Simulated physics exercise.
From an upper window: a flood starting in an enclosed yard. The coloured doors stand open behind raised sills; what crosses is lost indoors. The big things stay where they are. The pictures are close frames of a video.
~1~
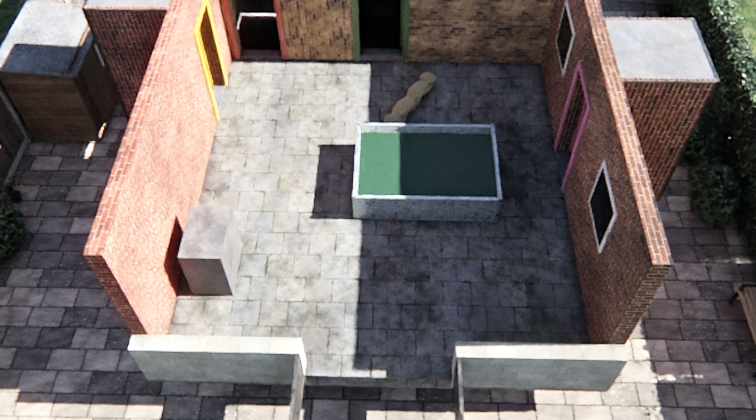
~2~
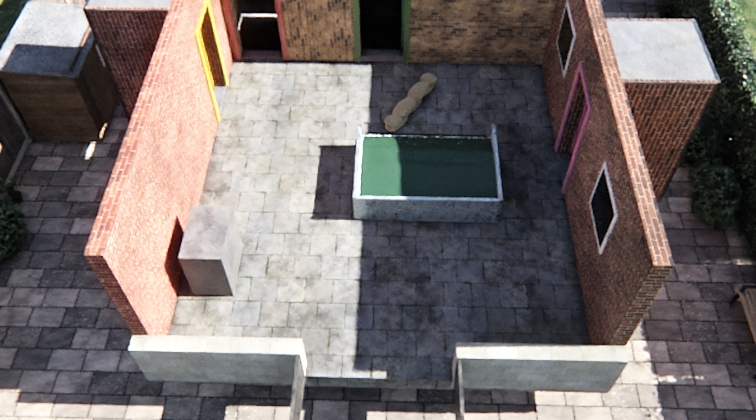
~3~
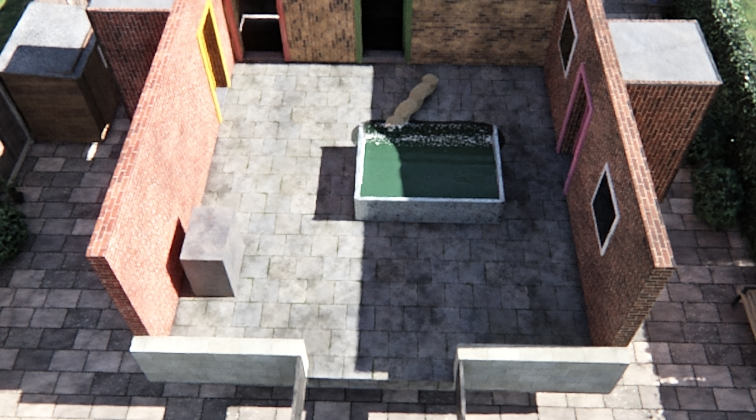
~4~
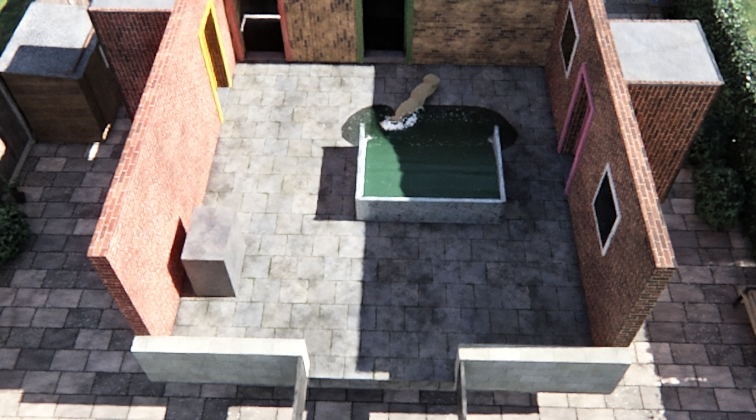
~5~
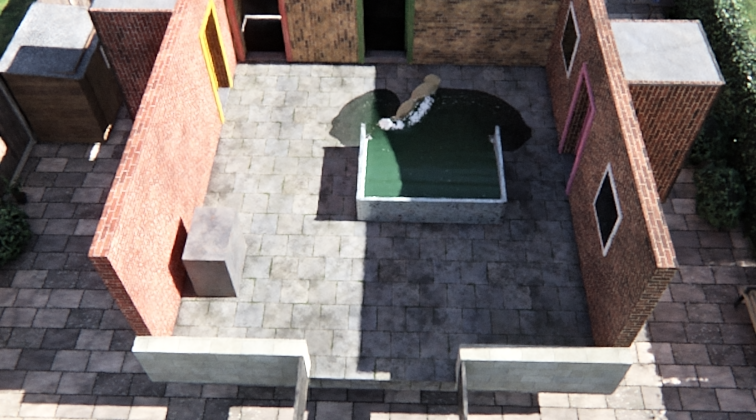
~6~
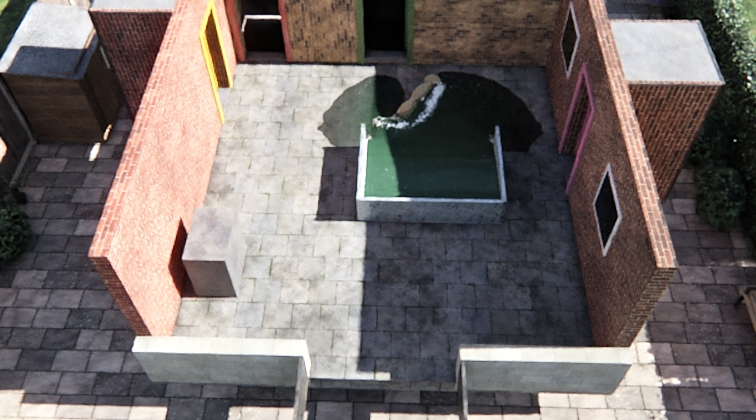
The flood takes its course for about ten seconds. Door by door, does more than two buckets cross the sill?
One by one: The green door stays under that; the red door takes more than that; the yellow door takes more than that; the pink door takes more than that.
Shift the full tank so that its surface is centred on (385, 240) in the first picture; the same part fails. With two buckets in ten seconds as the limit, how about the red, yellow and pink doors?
My reading: The red one is over, the yellow one takes more, the pink one is over.
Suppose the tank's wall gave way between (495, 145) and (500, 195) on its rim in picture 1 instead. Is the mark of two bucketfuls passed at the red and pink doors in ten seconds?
My reading: Red stays under, pink goes over.
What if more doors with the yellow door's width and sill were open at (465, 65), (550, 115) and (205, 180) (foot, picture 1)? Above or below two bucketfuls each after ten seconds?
In that order: Is over, lets more in, takes less.
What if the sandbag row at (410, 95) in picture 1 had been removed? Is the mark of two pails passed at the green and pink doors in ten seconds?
Then: Green passes that mark; pink floods.
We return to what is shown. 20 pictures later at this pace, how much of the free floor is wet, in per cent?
Roughly 40 per cent.
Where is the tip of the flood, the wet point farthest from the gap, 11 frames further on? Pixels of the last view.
Close to (237, 62).
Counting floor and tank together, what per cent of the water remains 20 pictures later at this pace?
About 100 per cent.
A moment on, water covers 25 % of the floor; the green door wet at the sill, nothing in, the red door not reached, the yellow door not reached, the pink door not reached.
Next, water covers 30 % of the floor; the green door wet at the sill, nothing in, the red door wet at the sill, nothing in, the yellow door not reached, the pink door not reached.
Then, water covers 40 % of the floor; the green door under two buckets in, the red door under two buckets in, the yellow door under two buckets in, the pink door under two buckets in.
Later, water covers 65 % of the floor; the green door under two buckets in, the red door over two buckets in, the yellow door over two buckets in, the pink door over two buckets in.
In the end, water covers 95 % of the floor; the green door under two buckets in, the red door over two buckets in, the yellow door over two buckets in, the pink door over two buckets in.
